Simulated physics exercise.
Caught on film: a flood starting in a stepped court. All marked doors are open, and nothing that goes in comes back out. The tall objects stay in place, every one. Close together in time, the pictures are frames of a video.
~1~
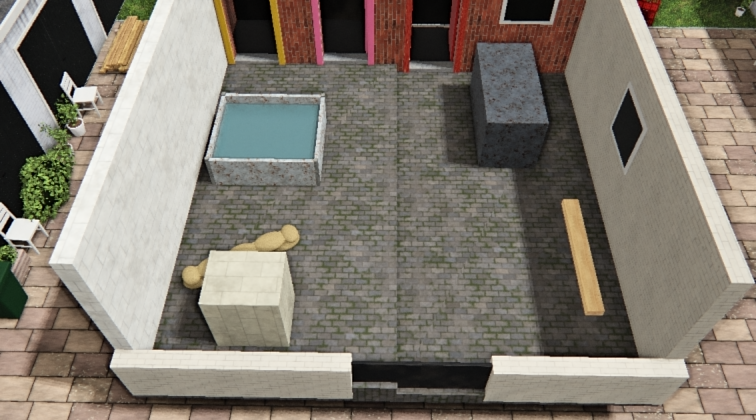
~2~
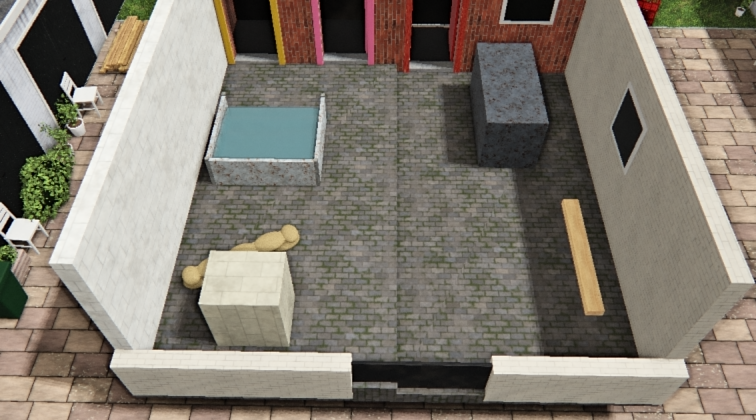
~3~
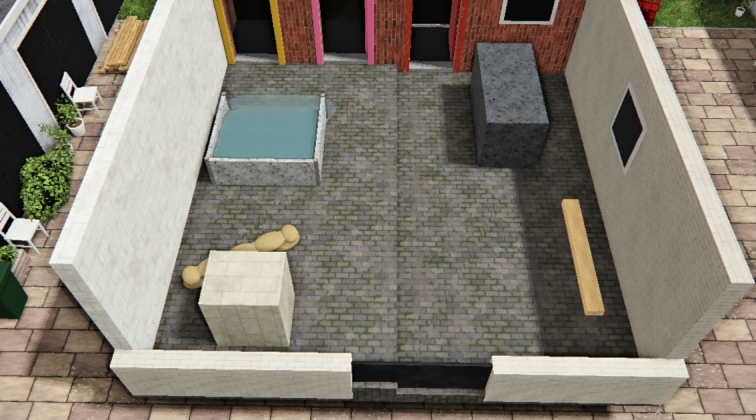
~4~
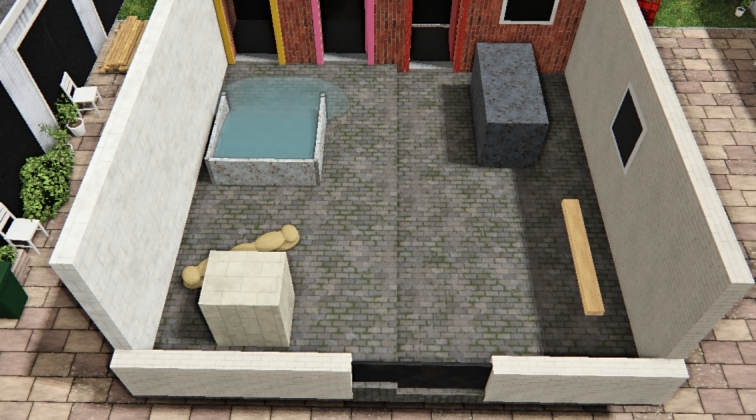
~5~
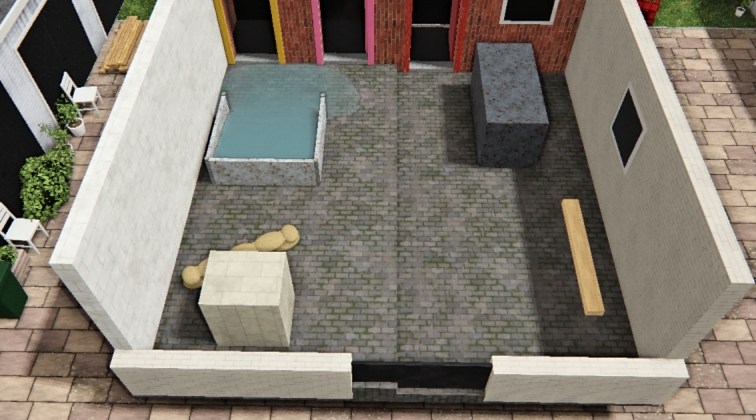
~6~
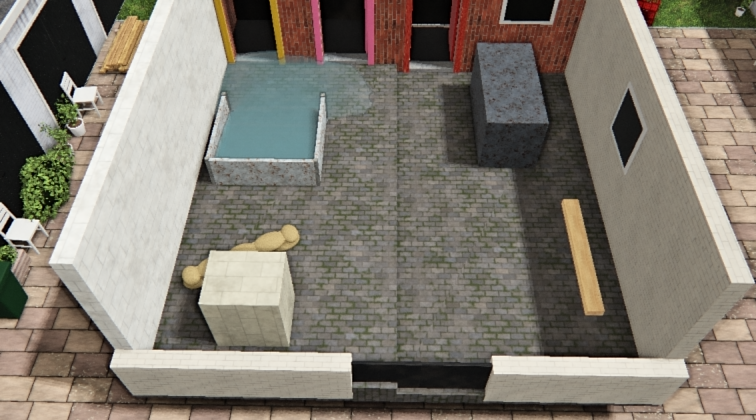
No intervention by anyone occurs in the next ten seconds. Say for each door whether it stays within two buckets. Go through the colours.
One by one: The red door does not surpass two buckets; the yellow door surpasses two buckets; the pink door surpasses two buckets.
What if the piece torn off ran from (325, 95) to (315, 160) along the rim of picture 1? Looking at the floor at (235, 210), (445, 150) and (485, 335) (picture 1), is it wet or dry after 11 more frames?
First kept bare, second soaked through, third kept bare.
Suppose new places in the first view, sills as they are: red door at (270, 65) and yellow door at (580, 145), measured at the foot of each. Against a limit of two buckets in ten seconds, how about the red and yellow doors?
So, the red one tops the limit and the yellow one doesn't reach the mark.
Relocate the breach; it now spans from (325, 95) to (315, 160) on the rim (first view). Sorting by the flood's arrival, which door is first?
The door marked red.
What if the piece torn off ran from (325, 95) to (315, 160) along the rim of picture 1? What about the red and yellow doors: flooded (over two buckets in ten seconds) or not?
Red door: Exceeds it; yellow door: Falls short.
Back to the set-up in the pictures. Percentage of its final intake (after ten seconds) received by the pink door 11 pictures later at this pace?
My figure is 65 in a hundred.
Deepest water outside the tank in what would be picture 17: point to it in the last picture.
I'd point to (246, 63).
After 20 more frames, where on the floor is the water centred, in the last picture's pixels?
Estimate: (311, 101).
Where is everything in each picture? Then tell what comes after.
In the first picture, the open tank at (268, 130) is whole and still.
In the second picture, the front is at a hidden place, out from the gap on the open tank's far side.
In the third picture, water pours out on the open tank's far side and has run to a hidden place.
In the fourth picture, the front is at (221, 93), out from the gap on the open tank's far side.
In the fifth picture, the front is at (252, 65), out from the gap on the open tank's far side.
In the sixth picture, water pours out on the open tank's far side and has run to (228, 63).
A moment on, water covers 15 % of the floor; the red door not reached, the yellow door far over two buckets in, the pink door under two buckets in.
Next, water covers 15 % of the floor; the red door wet at the sill, nothing in, the yellow door far over two buckets in, the pink door over two buckets in.
Then, water covers 25 % of the floor; the red door wet at the sill, nothing in, the yellow door far over two buckets in, the pink door over two buckets in.
Later, water covers 45 % of the floor; the red door wet at the sill, nothing in, the yellow door far over two buckets in, the pink door over two buckets in.
In the end, water covers 60 % of the floor; the red door wet at the sill, nothing in, the yellow door far over two buckets in, the pink door over two buckets in.
